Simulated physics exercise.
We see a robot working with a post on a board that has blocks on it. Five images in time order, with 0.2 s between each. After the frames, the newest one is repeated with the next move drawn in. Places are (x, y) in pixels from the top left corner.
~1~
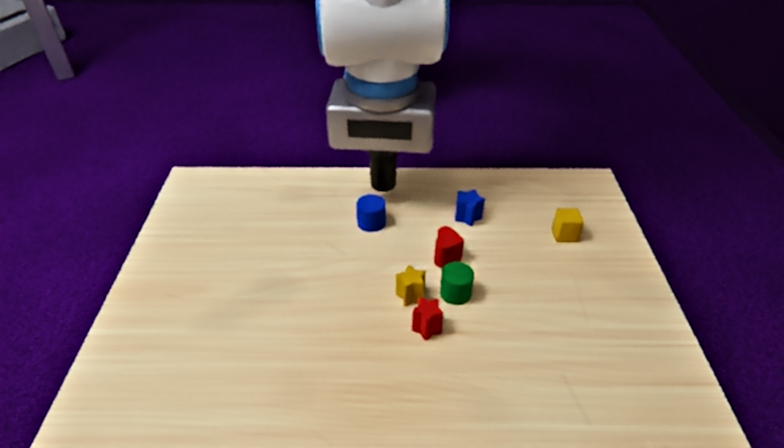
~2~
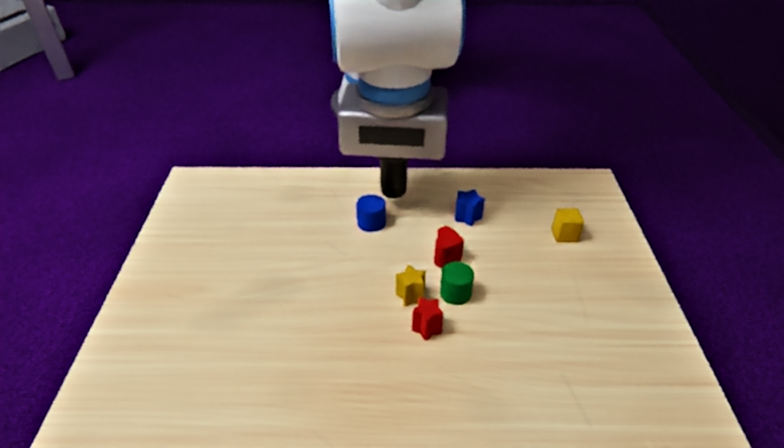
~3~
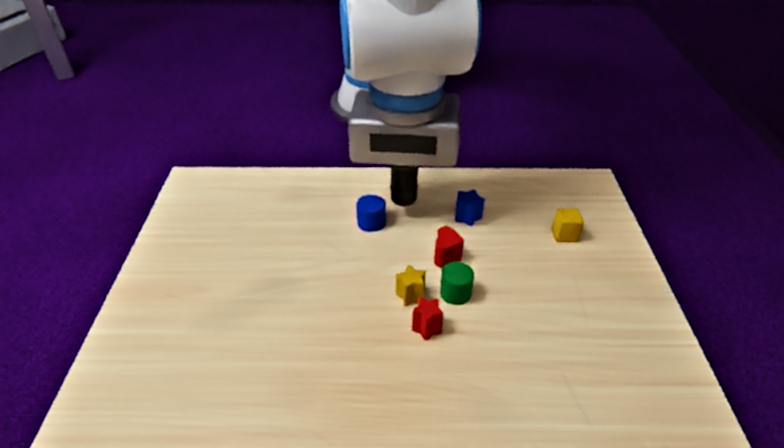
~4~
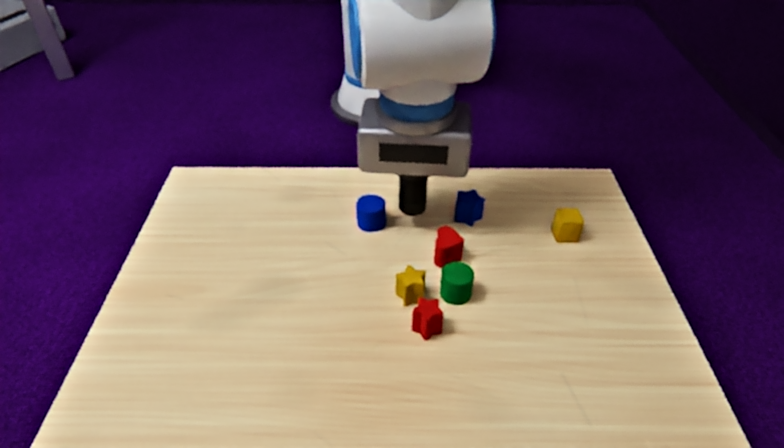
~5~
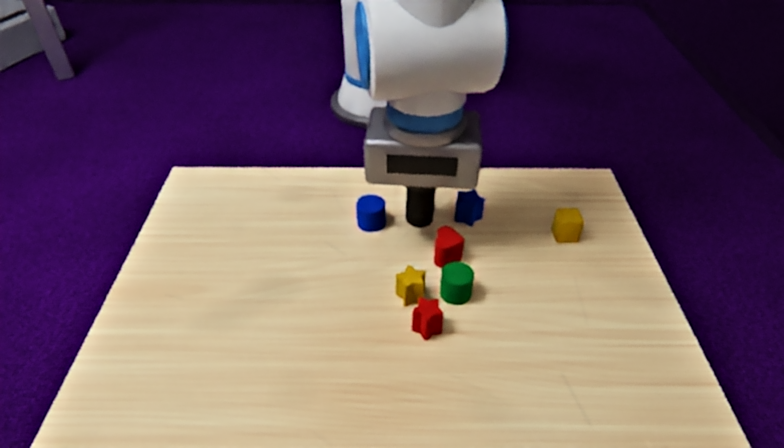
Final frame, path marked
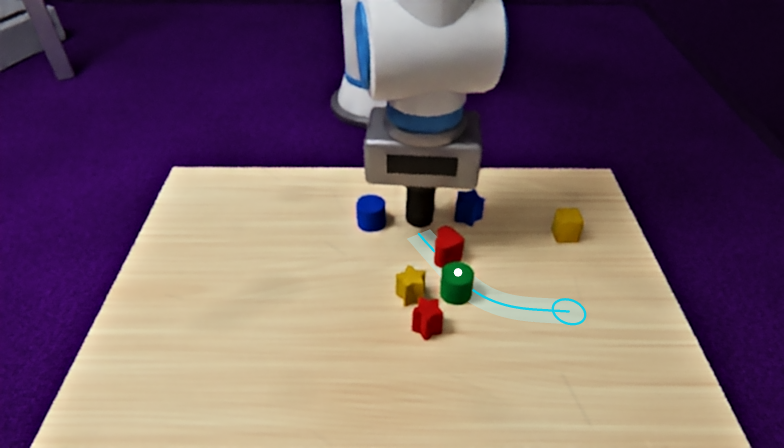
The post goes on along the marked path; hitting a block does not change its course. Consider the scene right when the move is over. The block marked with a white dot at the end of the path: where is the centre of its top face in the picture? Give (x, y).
It should be at about (469, 296).
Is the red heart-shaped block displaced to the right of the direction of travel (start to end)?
Final answer: No.
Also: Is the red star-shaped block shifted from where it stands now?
I expect not.
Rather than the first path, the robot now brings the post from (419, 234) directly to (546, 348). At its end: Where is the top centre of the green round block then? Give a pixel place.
The middle of the upper face of the green round block will lie at about (463, 287) in the picture.
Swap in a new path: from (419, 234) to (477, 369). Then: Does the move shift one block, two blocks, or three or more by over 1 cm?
Shifted over 1 cm: Two.
The drawn path runs from (419, 234) over (452, 271) and (502, 304) to (569, 311); the dot is on the green round block.
What follows on the original path. One third of the way, post at (454, 256); red heart-shaped block at (479, 258); green round block at (460, 277).
Two thirds of the way, post at (505, 289); red heart-shaped block at (527, 273), turned 45° anticlockwise; green round block at (470, 296).
At the end, post at (574, 297); yellow star-shaped block not moved; red star-shaped block not moved; red heart-shaped block at (553, 269), turned 105° anticlockwise; green round block at (470, 296).
